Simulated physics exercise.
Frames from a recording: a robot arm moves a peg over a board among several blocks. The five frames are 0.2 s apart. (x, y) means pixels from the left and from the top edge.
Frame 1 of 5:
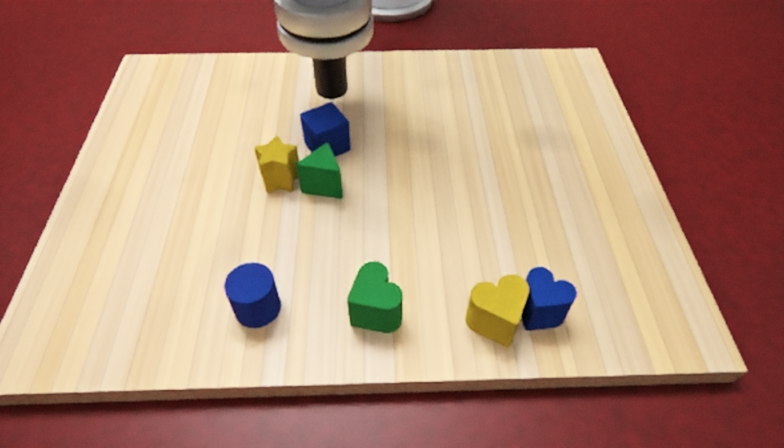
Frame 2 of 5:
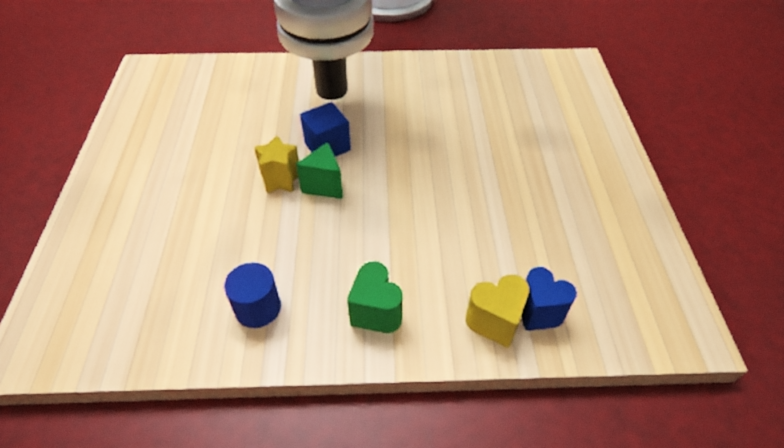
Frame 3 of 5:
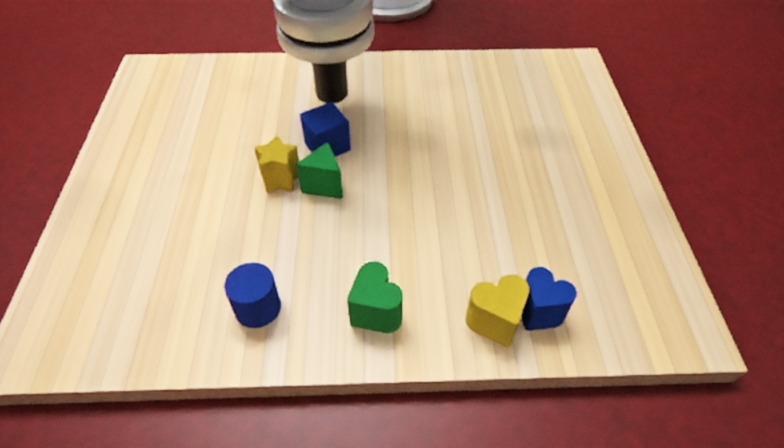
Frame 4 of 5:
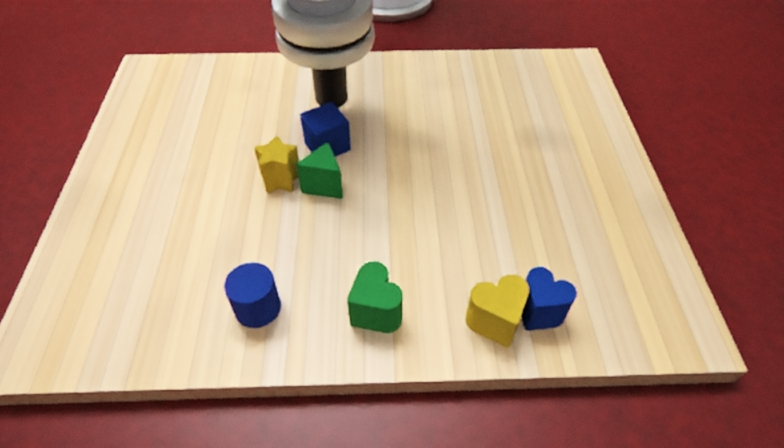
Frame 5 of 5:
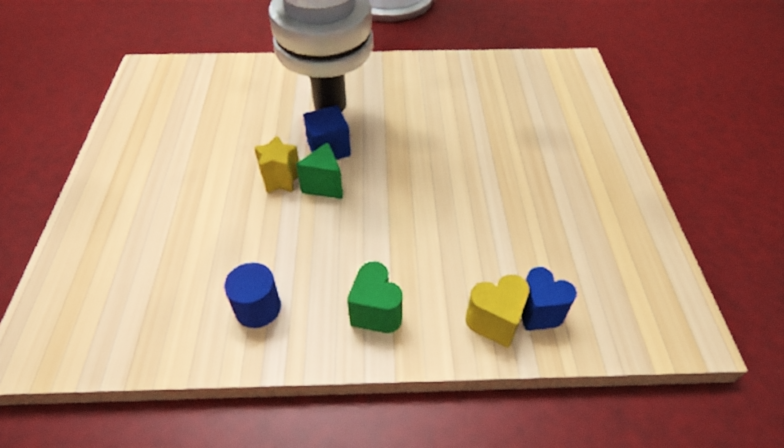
On a pale wooden board over a red surface, a robot arm's dark peg hovers behind a blue cube, a green triangular block and a yellow star. The peg edges slowly toward the cube, which shifts very slightly by the end, while the cylinder and hearts nearer the viewer stay still.
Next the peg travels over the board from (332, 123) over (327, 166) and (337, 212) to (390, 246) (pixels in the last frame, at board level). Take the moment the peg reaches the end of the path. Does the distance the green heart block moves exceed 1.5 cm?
No, that is not what happens.
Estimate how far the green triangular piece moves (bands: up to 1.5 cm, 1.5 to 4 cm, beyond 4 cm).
Offset: Above 4 cm.
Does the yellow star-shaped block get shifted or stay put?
That block stands still.
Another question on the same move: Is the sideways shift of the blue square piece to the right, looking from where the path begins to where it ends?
Yes.
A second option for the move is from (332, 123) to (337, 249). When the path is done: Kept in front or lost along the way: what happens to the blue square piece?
Expect to find it ahead of the peg.
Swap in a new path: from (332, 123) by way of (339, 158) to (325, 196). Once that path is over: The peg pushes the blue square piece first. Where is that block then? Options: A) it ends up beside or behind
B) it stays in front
B: It stays in front.
The first path, step by step. One third of the way, peg (325, 149); green triangular piece (317, 192), turned 30° clockwise; blue square piece (330, 164).
Two thirds of the way, peg (335, 197); green triangular piece (311, 246), turned 50° clockwise; blue square piece (335, 216), turned 20° clockwise.
At the end, peg (390, 230); yellow star-shaped block in place; green triangular piece (310, 259), turned 75° clockwise; blue square piece (348, 239), turned 50° clockwise; green heart block in place.
